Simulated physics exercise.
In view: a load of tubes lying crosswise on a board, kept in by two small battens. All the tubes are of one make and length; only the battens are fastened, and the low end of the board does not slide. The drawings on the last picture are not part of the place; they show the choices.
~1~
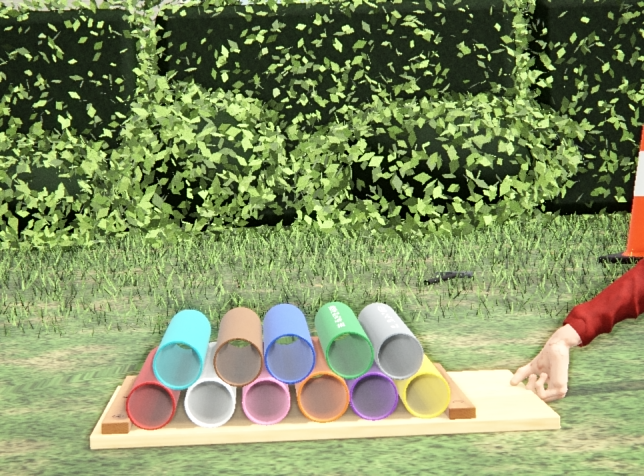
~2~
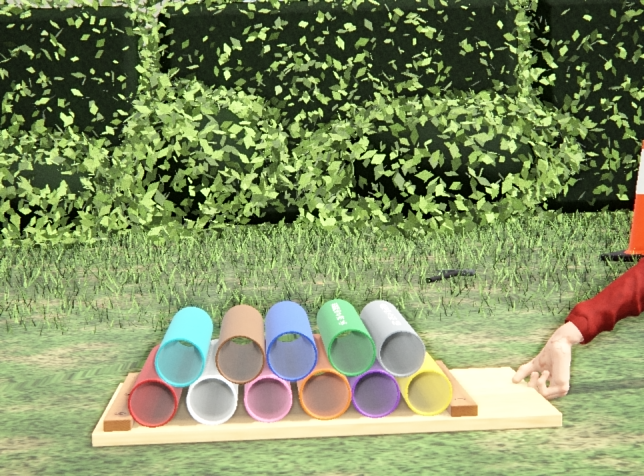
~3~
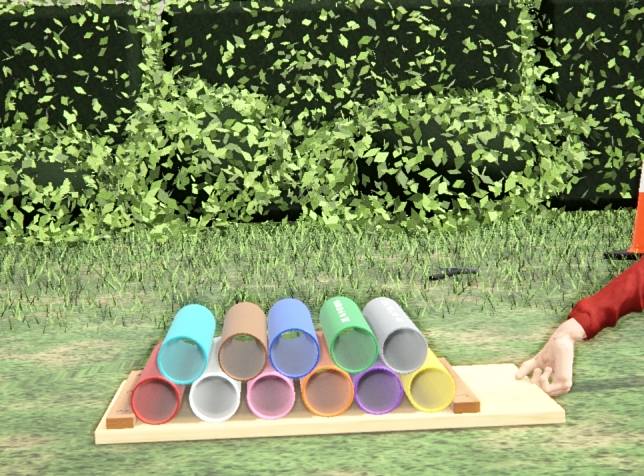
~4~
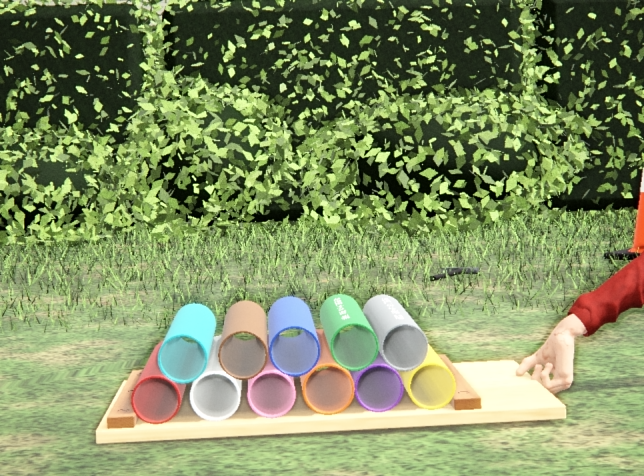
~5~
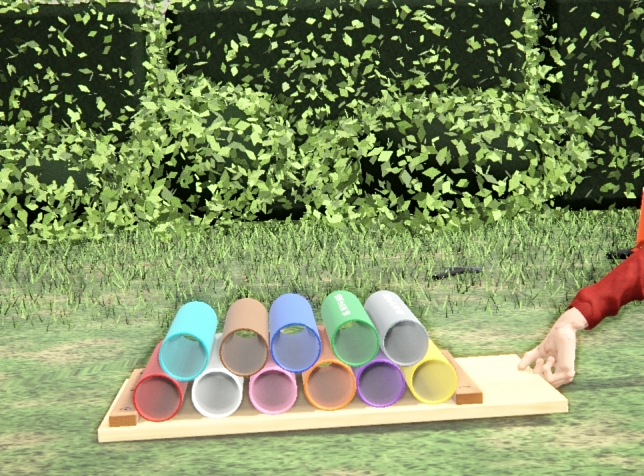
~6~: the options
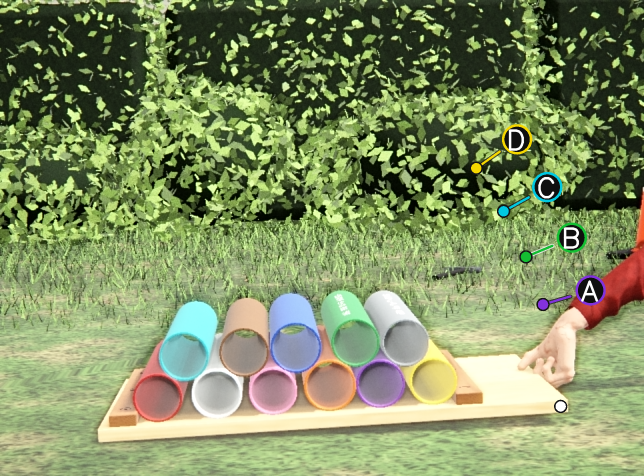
Colorful tubes sit stacked on a wooden board, barely shifting, while a hand holds its right end.
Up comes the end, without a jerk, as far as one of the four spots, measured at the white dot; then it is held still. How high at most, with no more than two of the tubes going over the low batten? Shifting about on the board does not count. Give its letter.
It can be raised to B.
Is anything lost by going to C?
Yes, at C.
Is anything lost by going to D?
Yes.
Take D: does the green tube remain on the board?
No.
On the copy, A at (543, 305); B at (526, 257); C at (504, 211); D at (476, 168); the white dot at (560, 406).
On B. First, board at 14°.
Then, board at 21°.
Finally, board at 21°, none over the low batten.
By contrast, A none over the low batten; C three over the low batten (blue, turquoise, brown); D eleven over the low batten.
